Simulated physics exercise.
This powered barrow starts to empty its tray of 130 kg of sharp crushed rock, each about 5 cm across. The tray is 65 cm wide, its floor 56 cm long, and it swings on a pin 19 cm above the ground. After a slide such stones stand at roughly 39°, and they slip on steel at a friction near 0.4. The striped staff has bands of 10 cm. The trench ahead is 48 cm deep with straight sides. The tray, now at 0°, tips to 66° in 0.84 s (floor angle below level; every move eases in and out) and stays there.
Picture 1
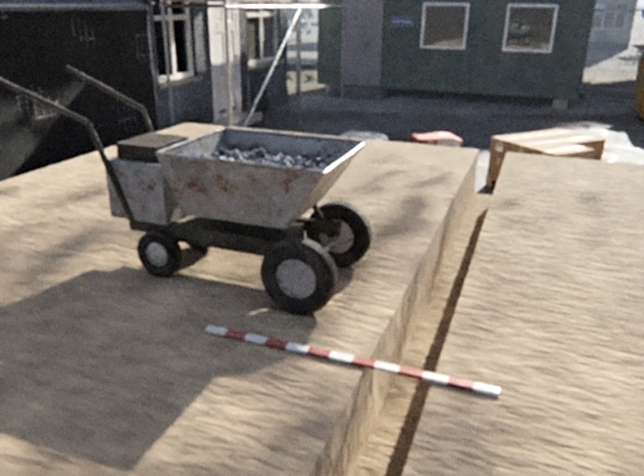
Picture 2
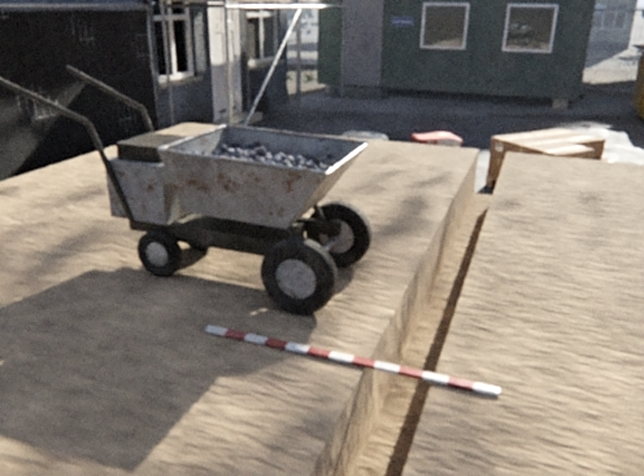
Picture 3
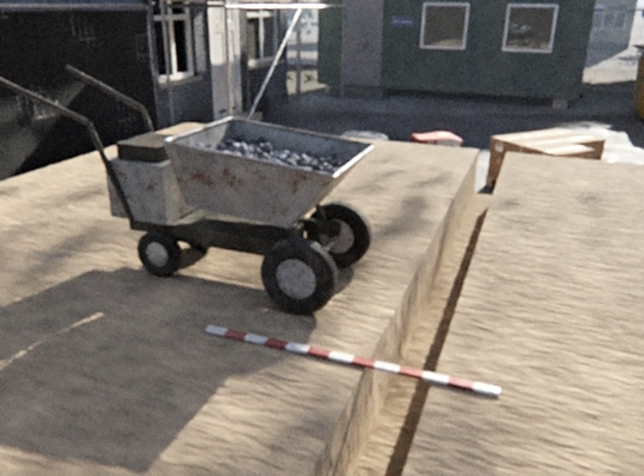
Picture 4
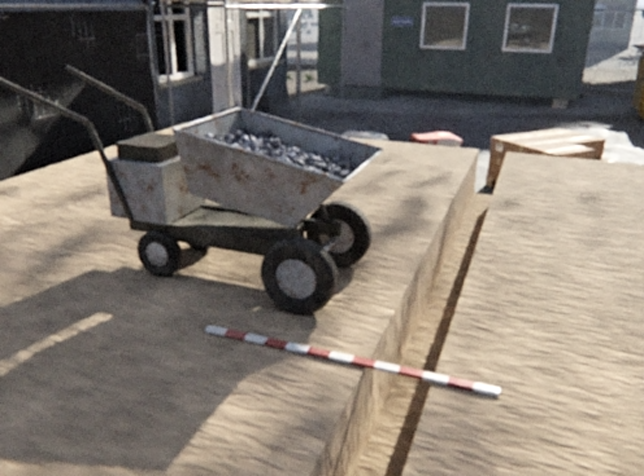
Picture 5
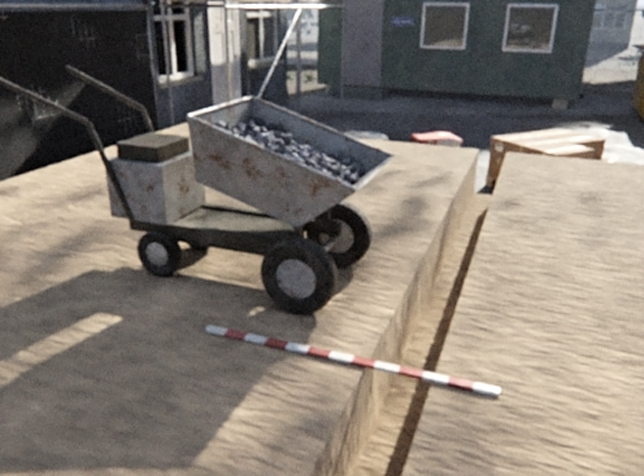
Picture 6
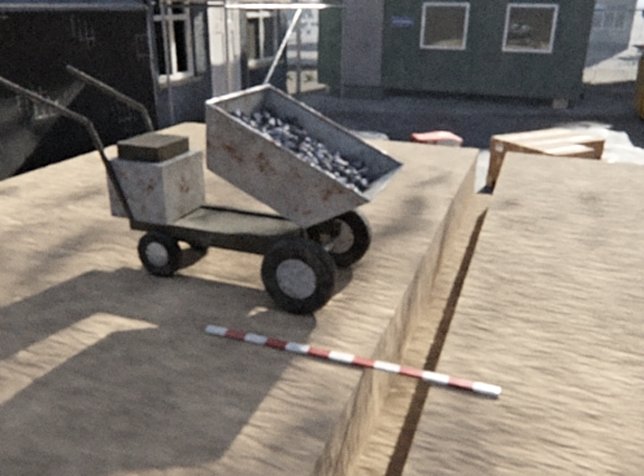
The grey metal tray of a small four-wheeled barrow, loaded with crushed rock, slowly tilted down to the right as its left end rose, while the barrow stayed still beside a red-and-white striped staff.
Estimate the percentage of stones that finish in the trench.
Some 27 per cent of it.
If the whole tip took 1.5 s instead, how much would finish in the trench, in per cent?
In that case some 35 per cent.
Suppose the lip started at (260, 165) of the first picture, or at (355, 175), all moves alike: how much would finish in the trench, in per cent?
First some 35, then 10 per cent.
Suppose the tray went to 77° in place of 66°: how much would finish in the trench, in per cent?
It would be near 55 per cent.
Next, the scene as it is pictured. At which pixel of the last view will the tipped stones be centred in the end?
Near (457, 307).
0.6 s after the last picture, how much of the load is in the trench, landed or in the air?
Some 5 per cent.
Then, 0.3 s after the last picture the floor is at 56°, 100 % in the tray; the foremost stones are at (398, 225).
Then, 0.6 s after the last picture the floor is at 66°, 91 % in the tray, 6 % in the trench, 2 % past the trench; the foremost stones are at (471, 302).
Then, 0.9 s after the last picture the floor is at 66°, 61 % in the tray, 13 % in the trench, 26 % past the trench; the foremost stones are at (580, 334).
Then, 2.9 s after the last picture the floor is at 66°, 45 % in the tray, 27 % in the trench, 28 % past the trench; the foremost stones are past the picture's edge.
